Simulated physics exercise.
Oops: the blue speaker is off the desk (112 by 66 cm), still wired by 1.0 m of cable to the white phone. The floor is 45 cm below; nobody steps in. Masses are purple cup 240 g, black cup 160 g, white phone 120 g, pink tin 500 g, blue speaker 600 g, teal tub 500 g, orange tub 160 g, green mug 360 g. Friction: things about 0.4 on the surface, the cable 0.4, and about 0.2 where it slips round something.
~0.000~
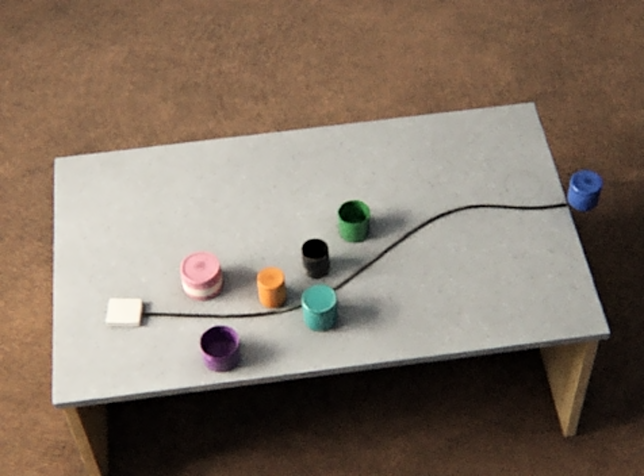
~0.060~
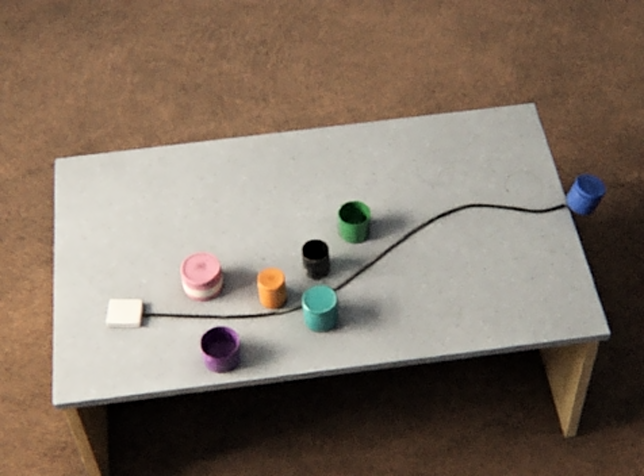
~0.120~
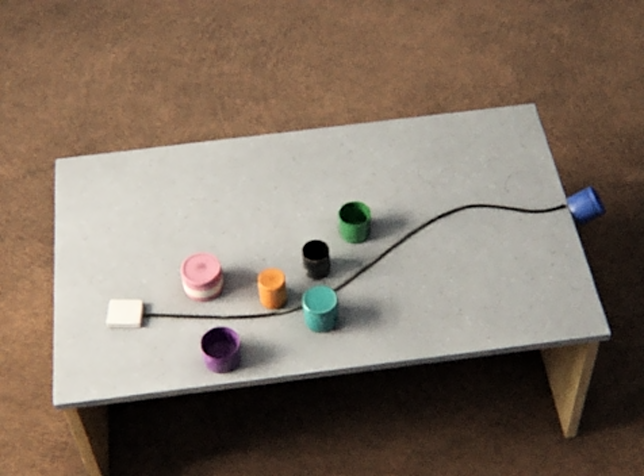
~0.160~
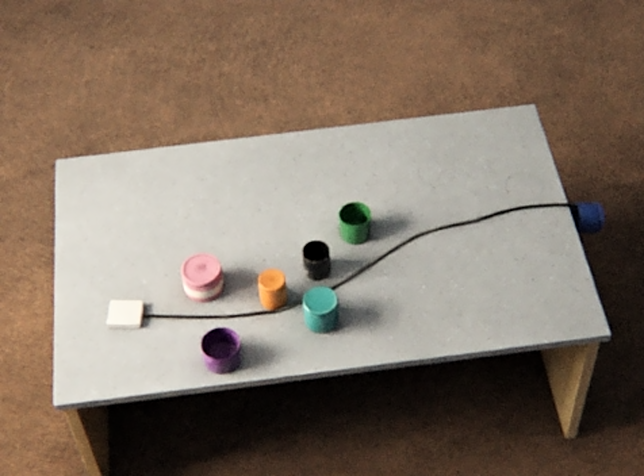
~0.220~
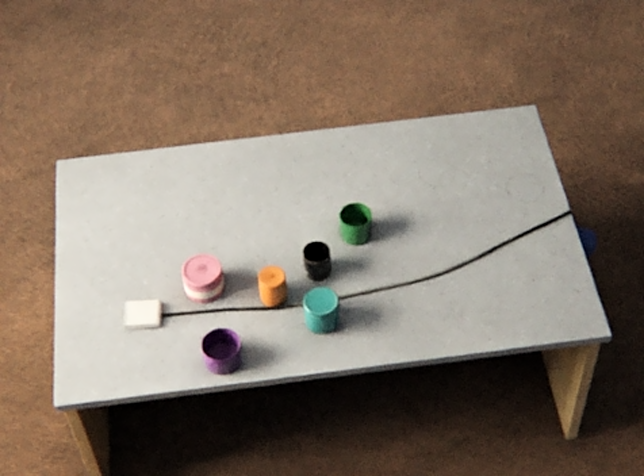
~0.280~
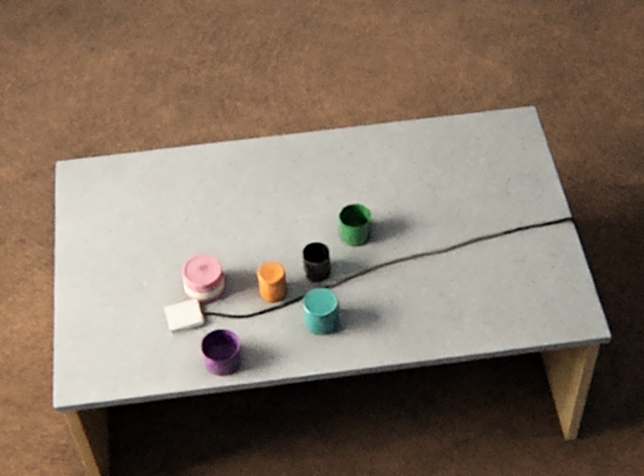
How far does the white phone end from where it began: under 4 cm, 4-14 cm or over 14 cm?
Result: White phone reaches the top band.
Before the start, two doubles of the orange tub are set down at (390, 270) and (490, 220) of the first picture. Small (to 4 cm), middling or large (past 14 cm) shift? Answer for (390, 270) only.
There: Small.
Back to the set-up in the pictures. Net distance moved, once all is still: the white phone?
About: White phone 35 cm.
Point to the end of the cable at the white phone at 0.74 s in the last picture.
Near (302, 302).
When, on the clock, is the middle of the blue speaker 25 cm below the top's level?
That is: 0.34 s.
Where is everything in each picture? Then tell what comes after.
The first frame shows shows, white phone (124, 310); cable runs through (523, 208) (437, 216) (365, 266) (289, 309) (197, 316).
The second frame shows shows, blue speaker (588, 185); cable runs through (522, 210) (365, 267) (197, 316).
The third frame shows shows, blue speaker (586, 206); cable runs through (522, 210) (365, 267) (197, 317).
The fourth frame shows shows, blue speaker (585, 218); cable runs through (533, 206) (368, 265) (198, 317).
The fifth frame shows shows, orange tub (272, 276); white phone (142, 312); blue speaker (577, 242); cable runs through (563, 215) (399, 285) (216, 310).
The sixth frame shows shows, white phone (184, 314); cable runs through (515, 230) (424, 254) (340, 282) (255, 314).
At 0.5 s, the cable's tail end at (302, 302); white phone 33 cm off its start, blue speaker over the edge, orange tub 4 cm off its start.
At 0.7 s, the cable's tail end at (302, 302); white phone 33 cm off its start, blue speaker over the edge, teal tub 4 cm off its start.
At 1.0 s, the cable's tail end at (302, 302); white phone 33 cm off its start at (285, 303), blue speaker over the edge, teal tub 4 cm off its start at (339, 303).
At 1.2 s, the cable's tail end at (302, 302); white phone 33 cm off its start, blue speaker over the edge, teal tub 4 cm off its start.
At 2.4 s, the cable's tail end at (302, 302); white phone 33 cm off its start at (285, 303), blue speaker over the edge, teal tub 4 cm off its start at (339, 303), orange tub 4 cm off its start at (271, 267).
